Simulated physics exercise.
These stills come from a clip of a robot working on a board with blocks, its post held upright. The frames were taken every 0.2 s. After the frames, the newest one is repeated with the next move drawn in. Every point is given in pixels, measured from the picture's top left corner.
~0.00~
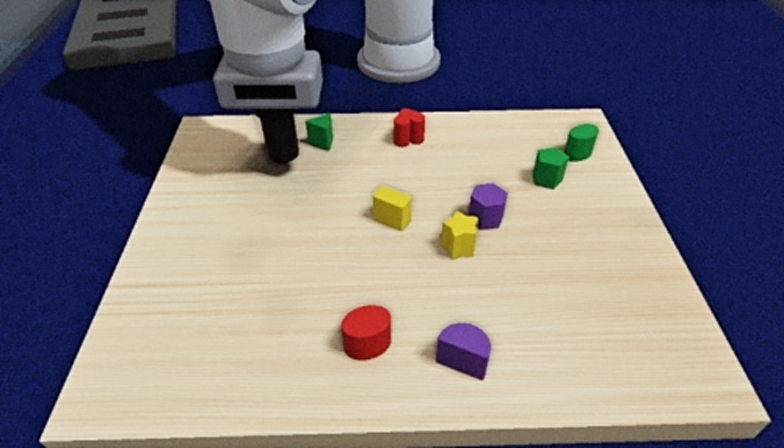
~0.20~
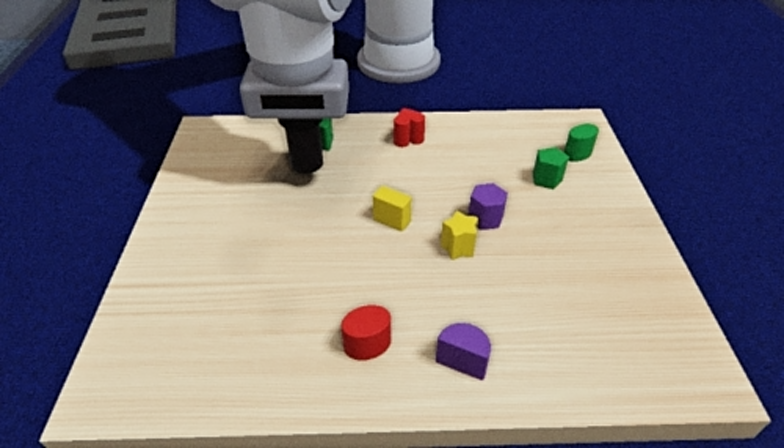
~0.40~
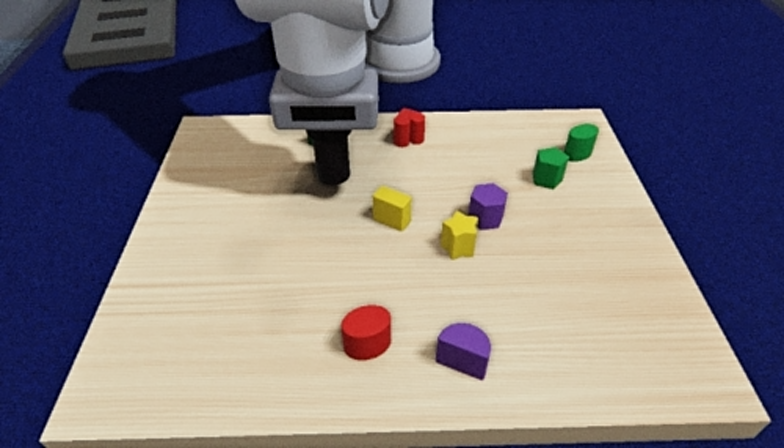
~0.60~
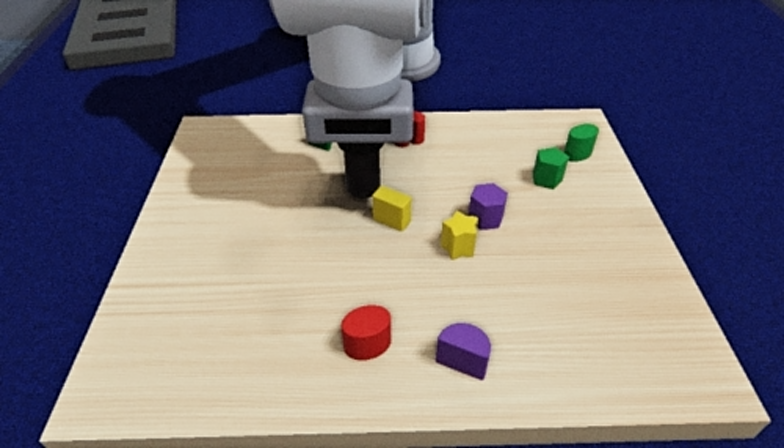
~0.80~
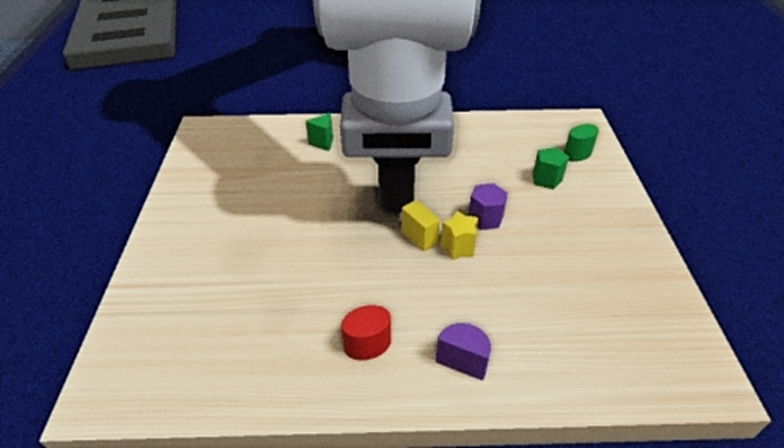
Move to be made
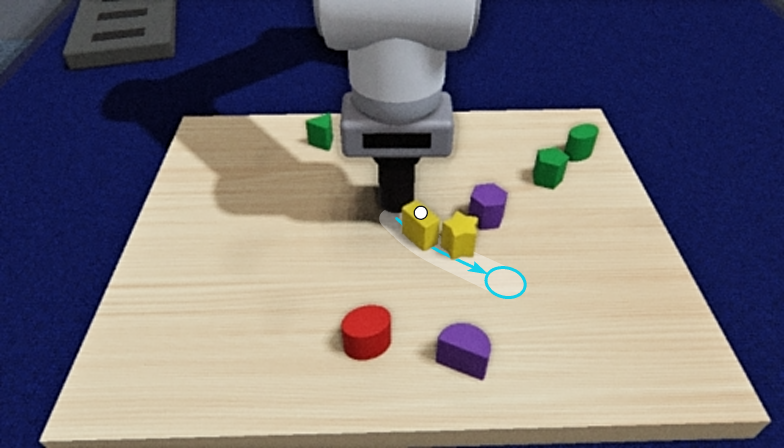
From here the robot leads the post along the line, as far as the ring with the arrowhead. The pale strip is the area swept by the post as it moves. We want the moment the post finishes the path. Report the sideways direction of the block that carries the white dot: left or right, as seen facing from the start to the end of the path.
Sideways, to the right.
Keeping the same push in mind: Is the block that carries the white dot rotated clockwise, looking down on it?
I'd say yes.
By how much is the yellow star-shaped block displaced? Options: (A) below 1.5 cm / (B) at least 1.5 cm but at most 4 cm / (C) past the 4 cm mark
Option C.
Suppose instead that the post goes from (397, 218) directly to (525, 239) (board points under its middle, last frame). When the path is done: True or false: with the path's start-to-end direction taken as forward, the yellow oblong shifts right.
The claim holds.
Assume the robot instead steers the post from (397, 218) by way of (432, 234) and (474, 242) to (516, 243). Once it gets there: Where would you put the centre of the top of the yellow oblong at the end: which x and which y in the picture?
For the centre of its top, I'd go with (453, 242).
The line goes from (397, 218) by way of (443, 253) to (506, 282); the dot is on the yellow oblong.
What follows on the original path. One third of the way, post (426, 226); yellow oblong (450, 241); yellow star-shaped block (473, 228), turned 50° anticlockwise.
Two thirds of the way, post (466, 246); yellow oblong (485, 267), turned 40° clockwise; yellow star-shaped block (504, 234), turned 105° anticlockwise.
At the end, post (509, 265); yellow oblong (507, 288), turned 100° clockwise; yellow star-shaped block (526, 237), turned 170° anticlockwise; purple six-sided block unmoved.
